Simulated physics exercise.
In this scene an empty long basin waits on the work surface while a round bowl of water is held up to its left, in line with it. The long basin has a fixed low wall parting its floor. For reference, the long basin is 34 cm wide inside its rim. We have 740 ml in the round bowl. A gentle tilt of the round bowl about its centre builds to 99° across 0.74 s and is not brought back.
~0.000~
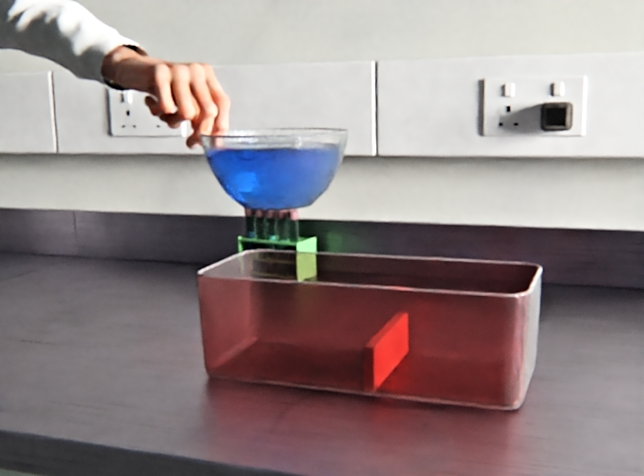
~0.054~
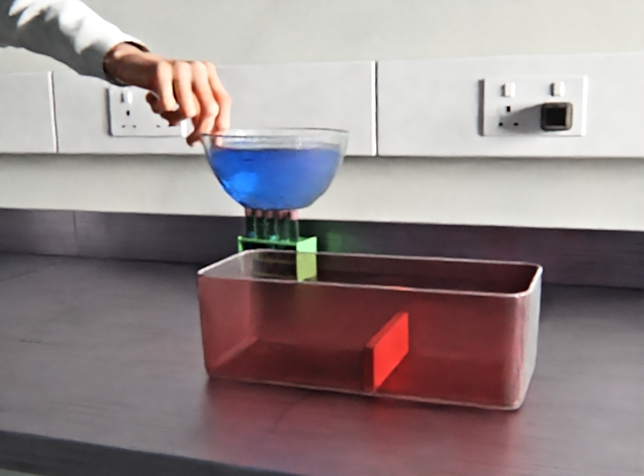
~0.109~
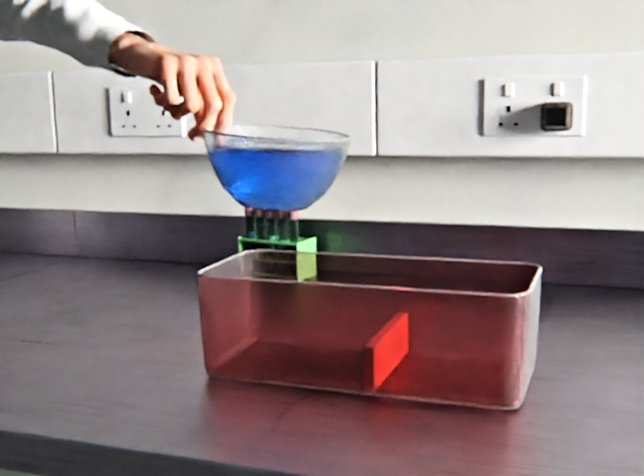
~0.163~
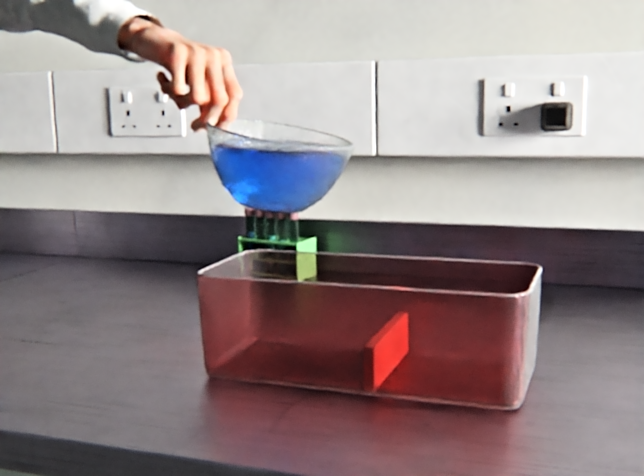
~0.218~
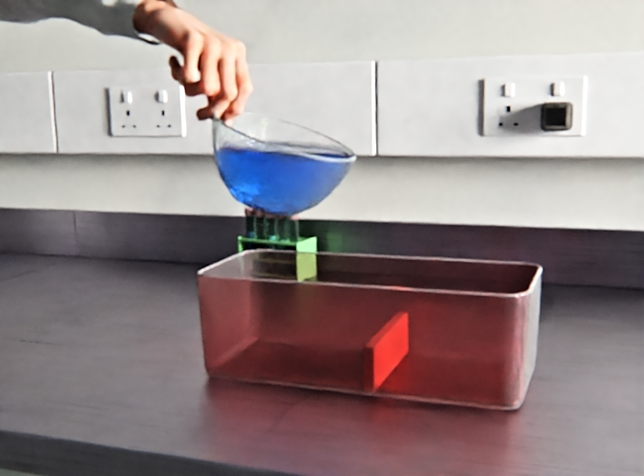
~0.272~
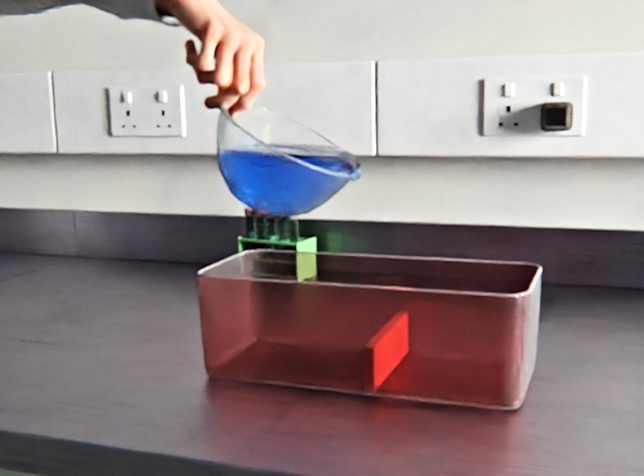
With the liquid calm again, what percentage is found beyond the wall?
Beyond the wall there is roughly 53 percent.
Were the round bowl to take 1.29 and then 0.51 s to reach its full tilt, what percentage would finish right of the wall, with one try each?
Try 1: Approx. 70 %; try 2: Approx. 40 %.
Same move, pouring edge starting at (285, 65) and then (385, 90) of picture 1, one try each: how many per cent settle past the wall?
Result: 10 per cent, then 90 per cent.
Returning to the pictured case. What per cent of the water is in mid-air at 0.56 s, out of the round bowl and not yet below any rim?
Share: Roughly 26 per cent.
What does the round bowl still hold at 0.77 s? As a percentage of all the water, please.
1 per cent or so.
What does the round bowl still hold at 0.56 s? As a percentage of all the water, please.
About 22 percent.
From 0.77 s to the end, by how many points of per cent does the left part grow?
Close to 3% of the whole.
After 0.56 s the tilt is 86° and 22 per cent is still to pour, 12 is left of the wall and 39 right of it.
After 0.77 s the tilt is 99° and 1 per cent is still to pour, 43 is left of the wall and 53 right of it.
After 1.00 s the tilt is 99° and 0 per cent is still to pour, 45 is left of the wall and 53 right of it.
After 1.24 s the tilt is 99° and 0 per cent is still to pour, 46 is left of the wall and 53 right of it.
In the end 46 per cent lies left of the wall, 53 right of it and 1 outside.
